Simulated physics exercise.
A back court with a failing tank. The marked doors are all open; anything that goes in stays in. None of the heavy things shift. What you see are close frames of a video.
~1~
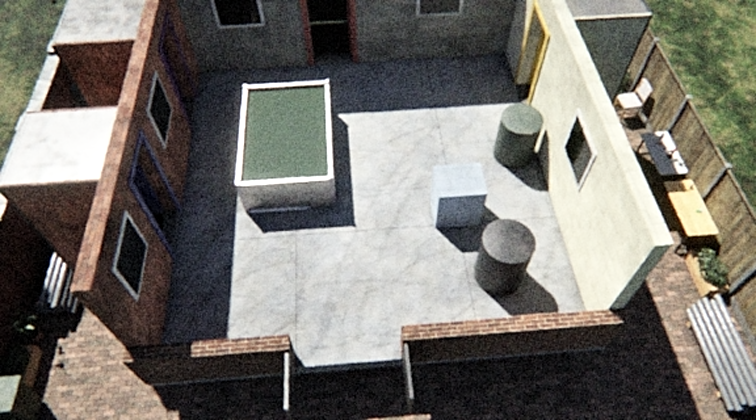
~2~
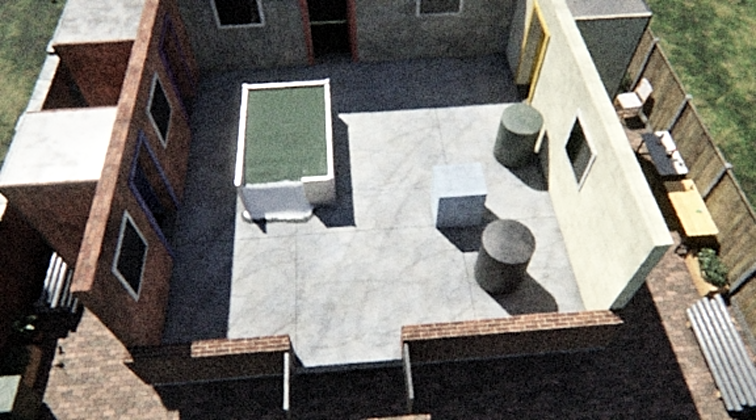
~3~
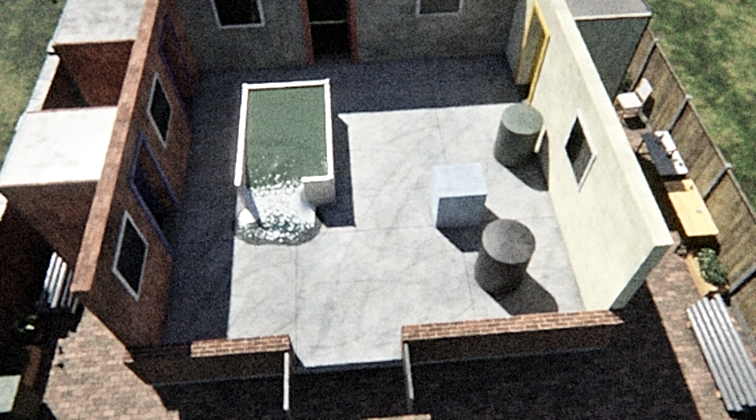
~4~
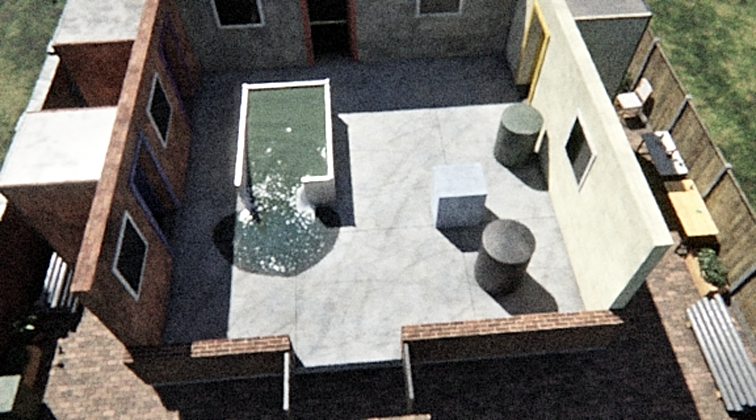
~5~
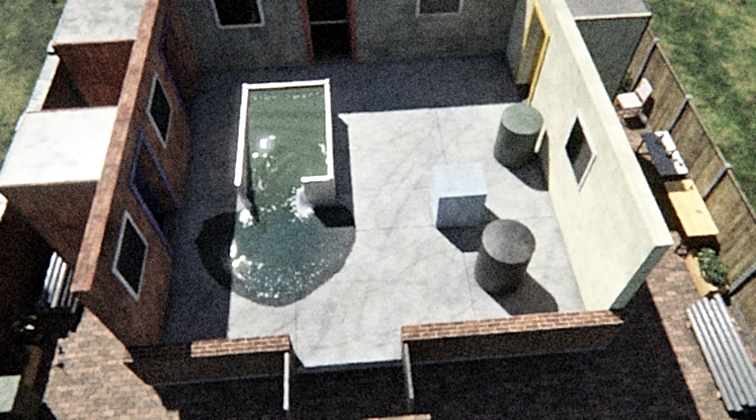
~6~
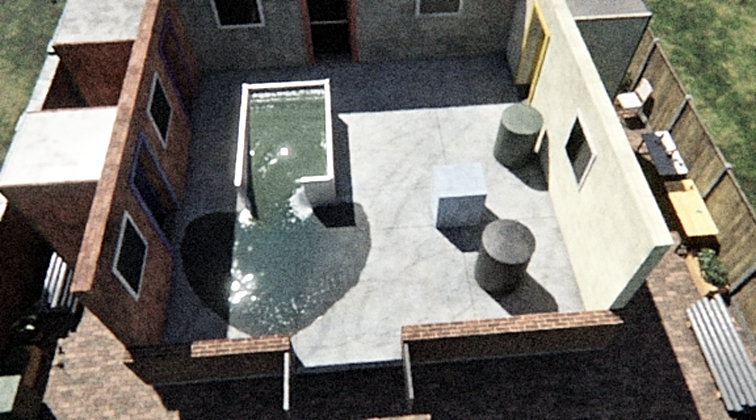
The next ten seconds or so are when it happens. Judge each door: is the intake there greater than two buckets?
In order: Blue door: Within two buckets, red door: Within two buckets, yellow door: Within two buckets, purple door: Within two buckets.
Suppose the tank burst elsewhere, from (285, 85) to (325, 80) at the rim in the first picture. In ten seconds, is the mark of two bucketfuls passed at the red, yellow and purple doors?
Here's how it turns out: The red door surpasses the limit, the yellow door surpasses the limit, and the purple door surpasses the limit.
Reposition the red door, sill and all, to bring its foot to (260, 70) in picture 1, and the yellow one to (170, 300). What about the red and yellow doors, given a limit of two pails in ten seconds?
Well, the red door misses the threshold, but the yellow door beats the threshold.
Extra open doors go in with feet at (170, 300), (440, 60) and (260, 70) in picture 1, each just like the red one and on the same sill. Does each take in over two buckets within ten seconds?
Crosses the line; stays below the line; stays below the line.
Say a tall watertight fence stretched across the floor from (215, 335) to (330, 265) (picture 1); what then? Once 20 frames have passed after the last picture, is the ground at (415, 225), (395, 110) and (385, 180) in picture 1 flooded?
Results in sequence: Swamped / bone-dry / swamped.
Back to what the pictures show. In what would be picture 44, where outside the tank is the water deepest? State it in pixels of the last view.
I'd say near (589, 329).
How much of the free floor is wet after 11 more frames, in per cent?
It comes to 25 per cent.
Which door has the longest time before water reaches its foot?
Answer - the yellow door.
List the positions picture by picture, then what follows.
Still water in the water tank at (286, 132), in the first frame.
Water pours out at (276, 200) and has run to (311, 214), in the second frame.
The front is at (311, 235), out from the gap at (276, 200), in the third frame.
The front is at (295, 271), out from the gap at (276, 201), in the fourth frame.
Water pours out at (276, 201) and has run to (291, 299), in the fifth frame.
The front is at (265, 337), out from the gap at (276, 201), in the sixth frame.
A moment on, water covers 25 % of the floor; the blue door wet at the sill, nothing in, the red door not reached, the yellow door not reached, the purple door not reached.
Next, water covers 25 % of the floor; the blue door wet at the sill, nothing in, the red door not reached, the yellow door not reached, the purple door not reached.
Then, water covers 30 % of the floor; the blue door wet at the sill, nothing in, the red door not reached, the yellow door not reached, the purple door not reached.
Later, water covers 50 % of the floor; the blue door wet at the sill, nothing in, the red door not reached, the yellow door not reached, the purple door wet at the sill, nothing in.
In the end, water covers 75 % of the floor; the blue door wet at the sill, nothing in, the red door wet at the sill, nothing in, the yellow door wet at the sill, nothing in, the purple door wet at the sill, nothing in.
